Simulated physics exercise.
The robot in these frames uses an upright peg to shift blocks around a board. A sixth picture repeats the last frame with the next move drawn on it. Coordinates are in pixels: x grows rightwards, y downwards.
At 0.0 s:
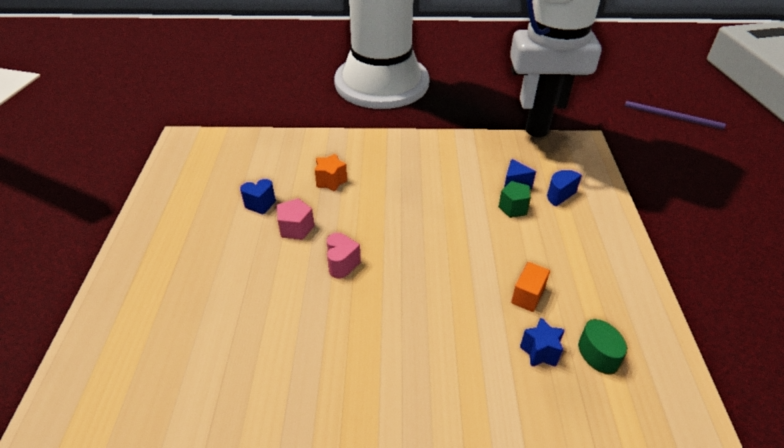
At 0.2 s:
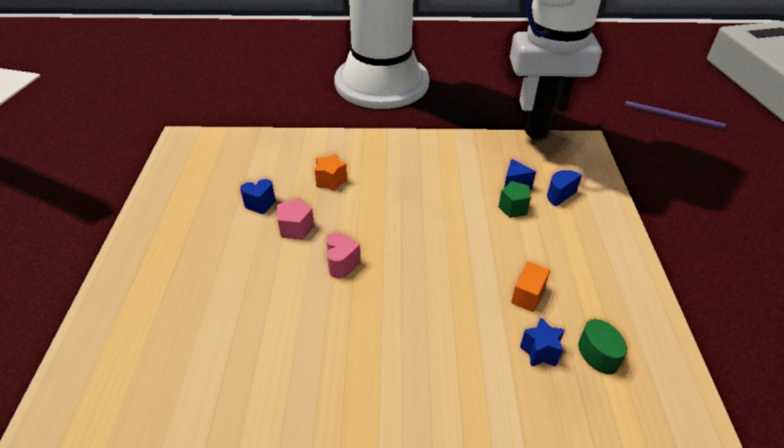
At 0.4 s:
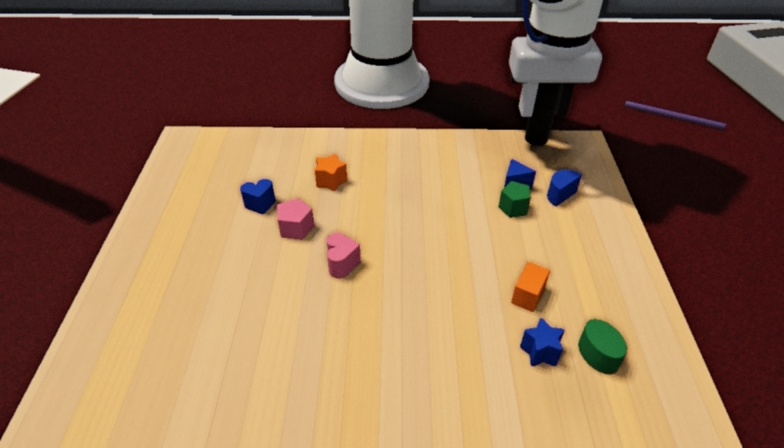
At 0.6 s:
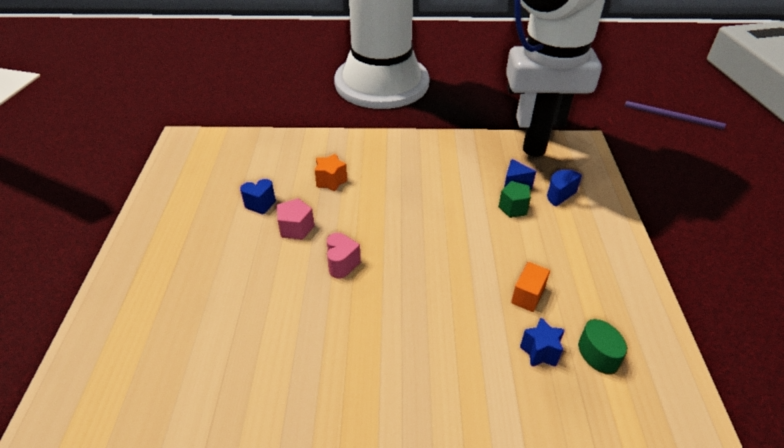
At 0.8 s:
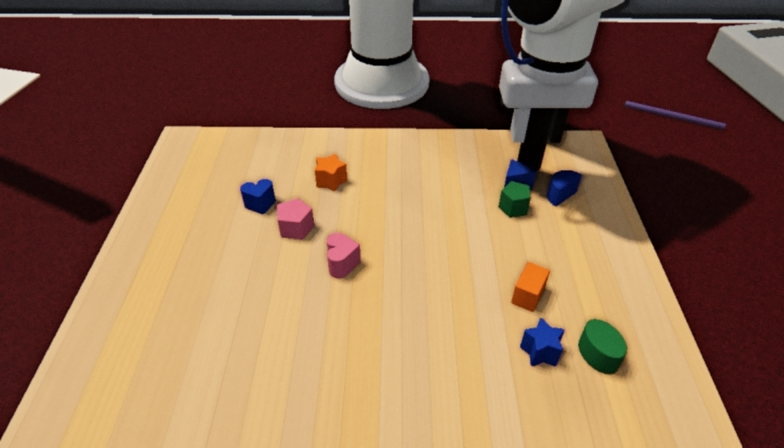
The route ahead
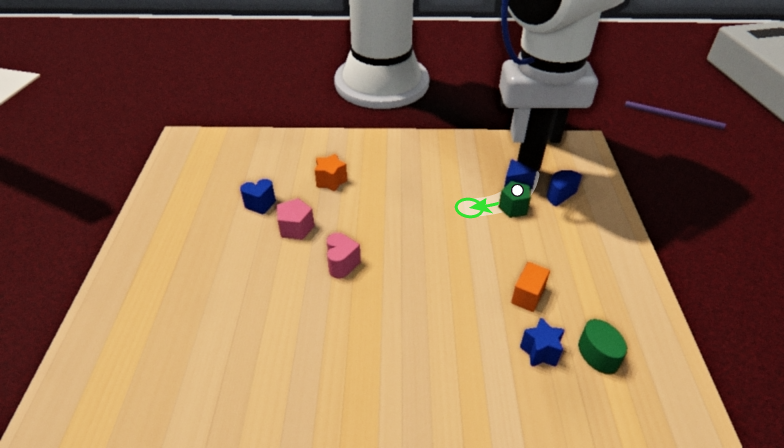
The clip opens on a wooden board scattered with small blue, green, orange and pink blocks, a robot's dark peg upright at its far edge. The peg edges slowly forward, then moves a little farther, reaching the blue triangle and blue D-shaped block, while the blocks show no visible movement.
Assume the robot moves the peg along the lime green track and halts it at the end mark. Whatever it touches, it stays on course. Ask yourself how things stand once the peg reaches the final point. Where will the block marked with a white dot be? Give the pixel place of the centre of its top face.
At pixel (506, 206).
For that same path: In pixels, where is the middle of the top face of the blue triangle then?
Most likely (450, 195).
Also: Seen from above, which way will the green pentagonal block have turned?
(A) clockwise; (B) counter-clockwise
I'll go with B - counter-clockwise.
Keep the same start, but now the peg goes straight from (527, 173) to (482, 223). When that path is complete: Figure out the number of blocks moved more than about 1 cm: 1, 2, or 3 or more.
Two get moved.
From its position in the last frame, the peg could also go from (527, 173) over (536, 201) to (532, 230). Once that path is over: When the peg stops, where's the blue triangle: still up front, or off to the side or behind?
No longer ahead of the peg.
Path on the board, from (527, 173) via (519, 191) and (499, 203), ending at (469, 208); the dot is on the green pentagonal block.
On the path given first. One third of the way, peg at (520, 183); green pentagonal block at (515, 194), turned 30° anticlockwise; blue triangle at (503, 180).
Two thirds of the way, peg at (500, 195); green pentagonal block at (508, 205), turned 75° anticlockwise; blue triangle at (480, 190), turned 25° clockwise.
At the end, peg at (470, 200); green pentagonal block at (506, 206), turned 95° anticlockwise; blue triangle at (450, 195), turned 25° clockwise; blue D-shaped block in place.
